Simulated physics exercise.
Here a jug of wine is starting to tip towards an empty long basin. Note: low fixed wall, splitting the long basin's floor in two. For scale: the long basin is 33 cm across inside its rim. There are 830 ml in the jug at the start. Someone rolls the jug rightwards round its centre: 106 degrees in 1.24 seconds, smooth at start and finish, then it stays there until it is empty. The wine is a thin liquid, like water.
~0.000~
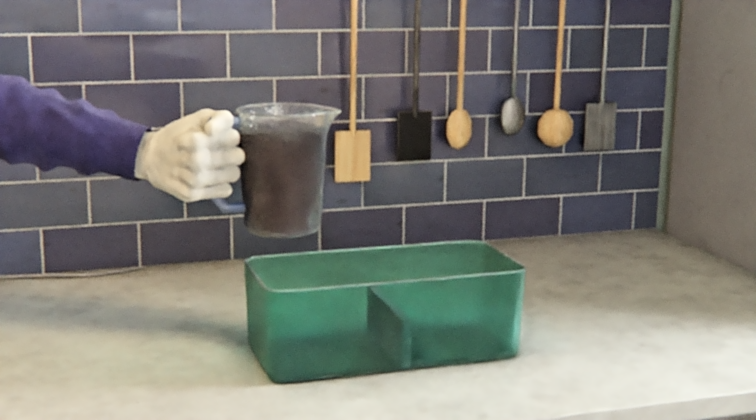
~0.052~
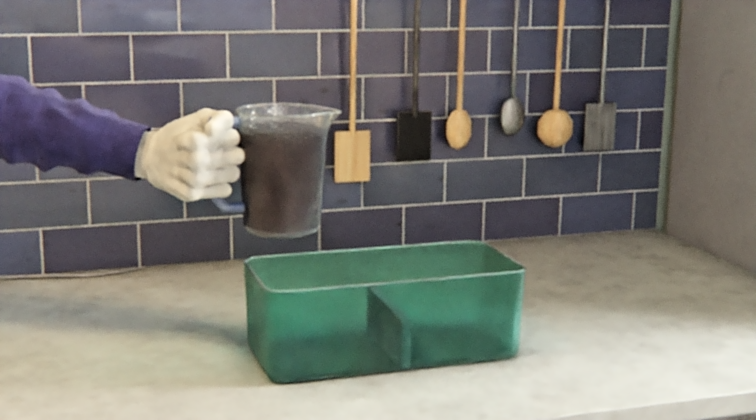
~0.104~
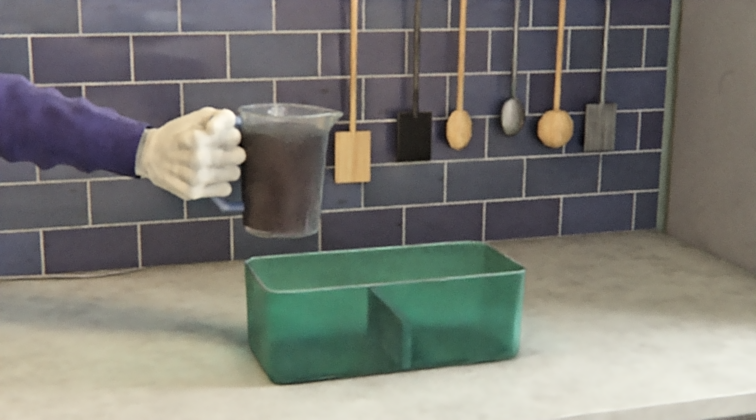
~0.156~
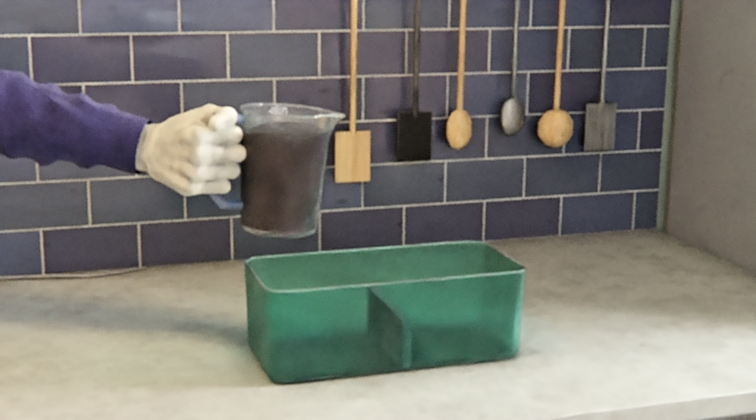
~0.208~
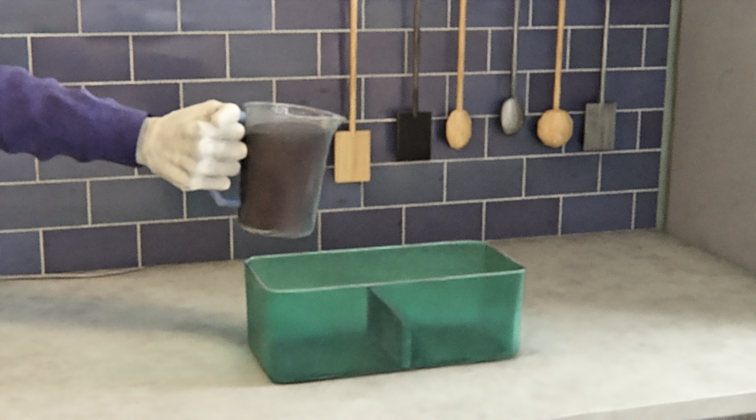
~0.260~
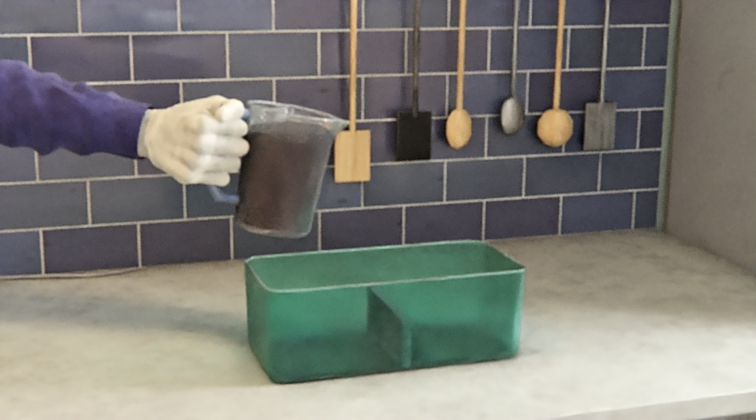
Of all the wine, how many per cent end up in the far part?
Roughly 61 per cent.
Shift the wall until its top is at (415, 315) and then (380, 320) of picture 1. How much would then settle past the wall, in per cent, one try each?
Result: 20 per cent, then 80 per cent.
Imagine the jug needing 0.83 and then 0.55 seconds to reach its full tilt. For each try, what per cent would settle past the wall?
It comes to 50 per cent, and then 45 per cent.
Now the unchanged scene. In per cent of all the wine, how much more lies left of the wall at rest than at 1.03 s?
Around 32 in a hundred.
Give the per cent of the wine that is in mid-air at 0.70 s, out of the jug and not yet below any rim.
Near 12 per cent of it all.
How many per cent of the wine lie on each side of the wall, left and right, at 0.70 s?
0 on the left, 4 on the right, roughly.
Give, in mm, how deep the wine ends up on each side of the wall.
Some 14 mm on the left and 24 mm on the right.
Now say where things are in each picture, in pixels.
The first frame shows tilt 0°; pouring edge (340, 109); surface from (240, 129) to (323, 126); the long basin's rim runs from (255, 276) to (505, 256); the wall's top is at (388, 303).
The second frame shows tilt 0°; pouring edge (340, 110); surface from (240, 129) to (323, 126).
The third frame shows tilt 2°; pouring edge (342, 112); surface from (241, 129) to (324, 128).
The fourth frame shows tilt 4°; pouring edge (344, 114); surface from (243, 129) to (326, 128).
The fifth frame shows tilt 7°; pouring edge (346, 117); surface from (245, 130) to (329, 128).
The sixth frame shows tilt 11°; pouring edge (349, 121); surface from (247, 130) to (333, 129).
Then, 0.70 s in, the tilt is 64° and 84 per cent is still to pour, 0 is left of the wall and 4 right of it.
Then, 1.03 s in, the tilt is 99° and 34 per cent is still to pour, 6 is left of the wall and 44 right of it.
Then, 1.37 s in, the tilt is 106° and 2 per cent is still to pour, 34 is left of the wall and 61 right of it.
Then, 1.74 s in, the tilt is 106° and 0 per cent is still to pour, 38 is left of the wall and 61 right of it.
Finally, 38 per cent lies left of the wall, 61 right of it and 1 outside.
